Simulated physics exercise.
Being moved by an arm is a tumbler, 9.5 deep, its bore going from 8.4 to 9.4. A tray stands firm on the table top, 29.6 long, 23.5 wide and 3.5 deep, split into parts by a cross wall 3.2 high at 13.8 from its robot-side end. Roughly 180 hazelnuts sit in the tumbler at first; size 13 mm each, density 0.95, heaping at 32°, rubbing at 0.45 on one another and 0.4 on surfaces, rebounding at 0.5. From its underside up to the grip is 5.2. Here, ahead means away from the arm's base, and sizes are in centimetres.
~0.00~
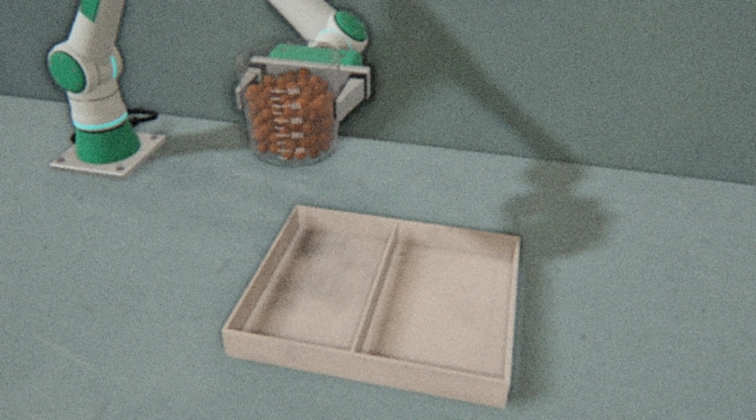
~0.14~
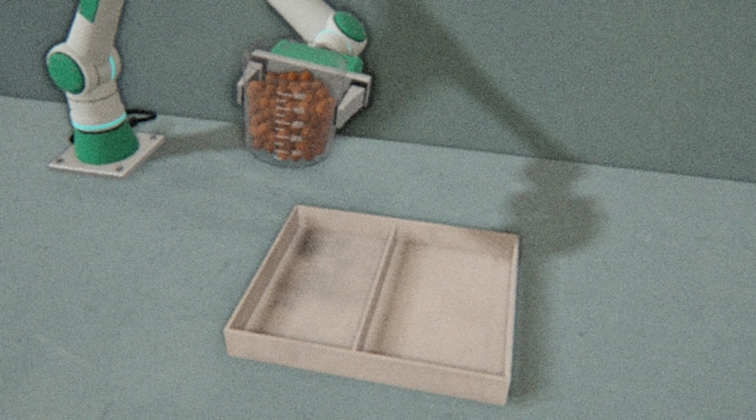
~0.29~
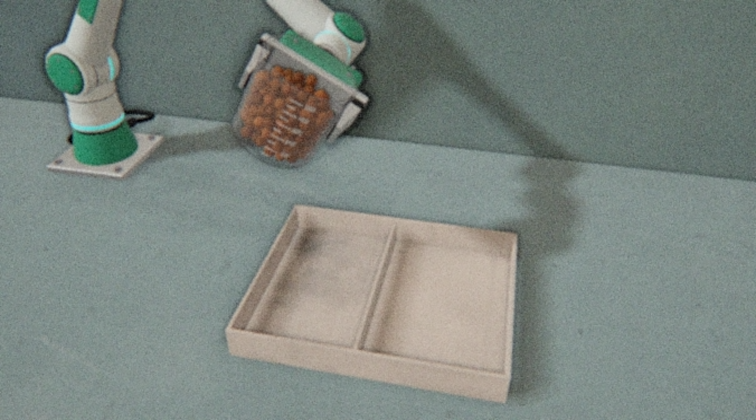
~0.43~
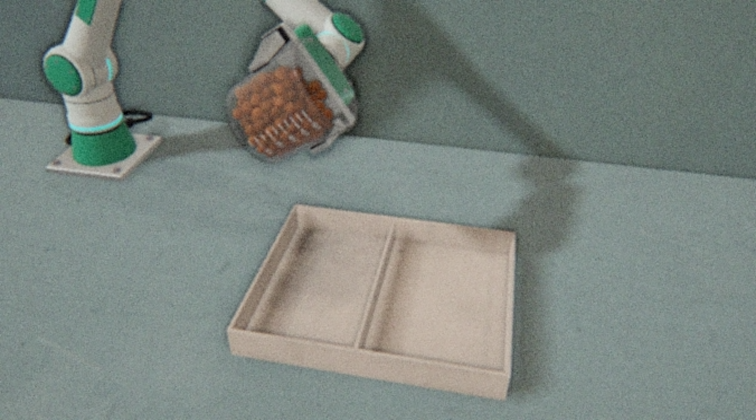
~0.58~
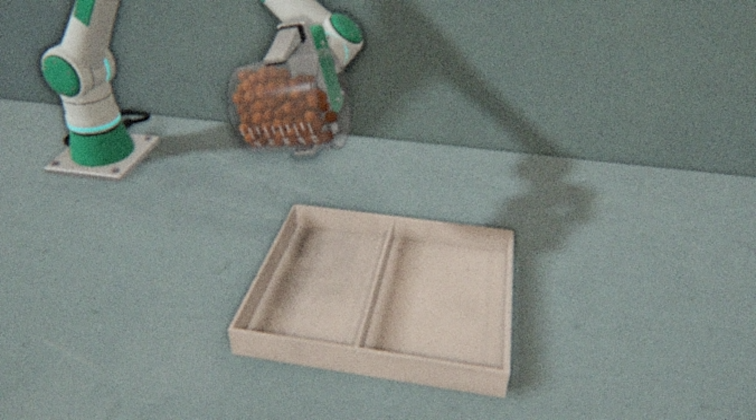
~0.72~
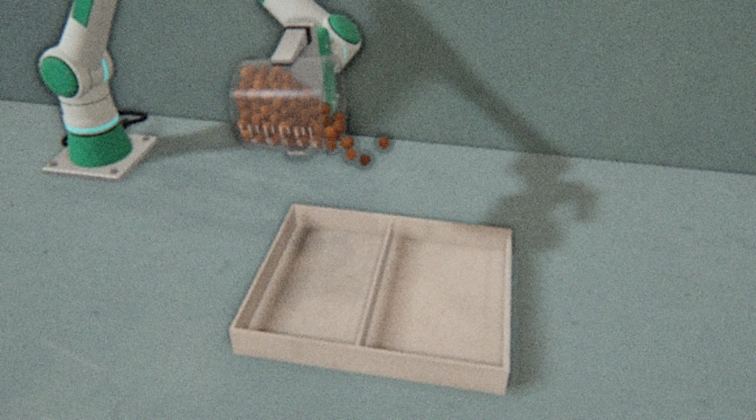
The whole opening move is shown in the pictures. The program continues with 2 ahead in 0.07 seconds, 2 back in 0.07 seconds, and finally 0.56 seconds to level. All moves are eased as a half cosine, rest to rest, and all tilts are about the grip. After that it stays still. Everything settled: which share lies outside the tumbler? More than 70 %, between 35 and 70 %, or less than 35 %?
Between 35 and 70 %.
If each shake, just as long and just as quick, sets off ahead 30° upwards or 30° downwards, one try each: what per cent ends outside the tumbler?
It comes to around 50 per cent on the first try and around 30 per cent on the second.
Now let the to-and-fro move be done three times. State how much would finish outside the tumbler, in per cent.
In that case, some 65 per cent.
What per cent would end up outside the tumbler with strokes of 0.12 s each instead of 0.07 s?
Roughly 30 in a hundred.
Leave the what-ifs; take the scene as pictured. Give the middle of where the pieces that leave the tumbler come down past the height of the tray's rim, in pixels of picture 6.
They come down centred close to (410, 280).
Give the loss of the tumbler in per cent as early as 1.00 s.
Near 40 in a hundred parts have gone so far.
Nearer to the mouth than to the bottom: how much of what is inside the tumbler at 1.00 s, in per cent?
About 60 per cent.
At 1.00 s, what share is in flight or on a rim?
21 per cent.
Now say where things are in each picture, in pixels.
Tumbler middle at (292, 105), level; upper third of the load around (292, 97), from x 250 to 330, top at y 75; 177 in the tumbler, in the first picture.
Tumbler middle at (292, 105), tilted 8° forward; upper third of the load around (287, 99), from x 255 to 330, top at y 75, in the second picture.
Tumbler middle at (291, 106), tilted 29° forward; upper third of the load around (279, 96), from x 245 to 325, top at y 70, in the third picture.
Tumbler middle at (290, 105), tilted 56° forward; upper third of the load around (275, 92), from x 240 to 325, top at y 70, in the fourth picture.
Tumbler middle at (289, 105), tilted 77° forward; upper third of the load around (273, 89), from x 240 to 330, top at y 70, in the fifth picture.
Tumbler middle at (289, 105), tilted 85° forward; upper third of the load around (269, 94), from x 240 to 385, top at y 70; 174 in the tumbler, 3 in flight or on a rim, in the sixth picture.
By 1.00 s, tilted 73° forward, highest piece 26 above the table; 102 in the tumbler, 36 in the far-side part, 1 in the robot-side part, 38 in flight or on a rim.
By 1.28 s, tilted 12° forward, highest piece 28 above the table; 96 in the tumbler, 74 in the far-side part, 4 in the robot-side part, 1 on the table or floor, 2 in flight or on a rim.
By 1.62 s, level, highest piece 27 above the table; 96 in the tumbler, 75 in the far-side part, 4 in the robot-side part, 2 on the table or floor.
By 2.67 s, level, highest piece 27 above the table; 96 in the tumbler, 75 in the far-side part, 4 in the robot-side part, 2 on the table or floor.
Final count, 96 in the tumbler, 75 in the far-side part, 4 in the robot-side part, 2 on the table or floor. That is 46 % outside the tumbler.
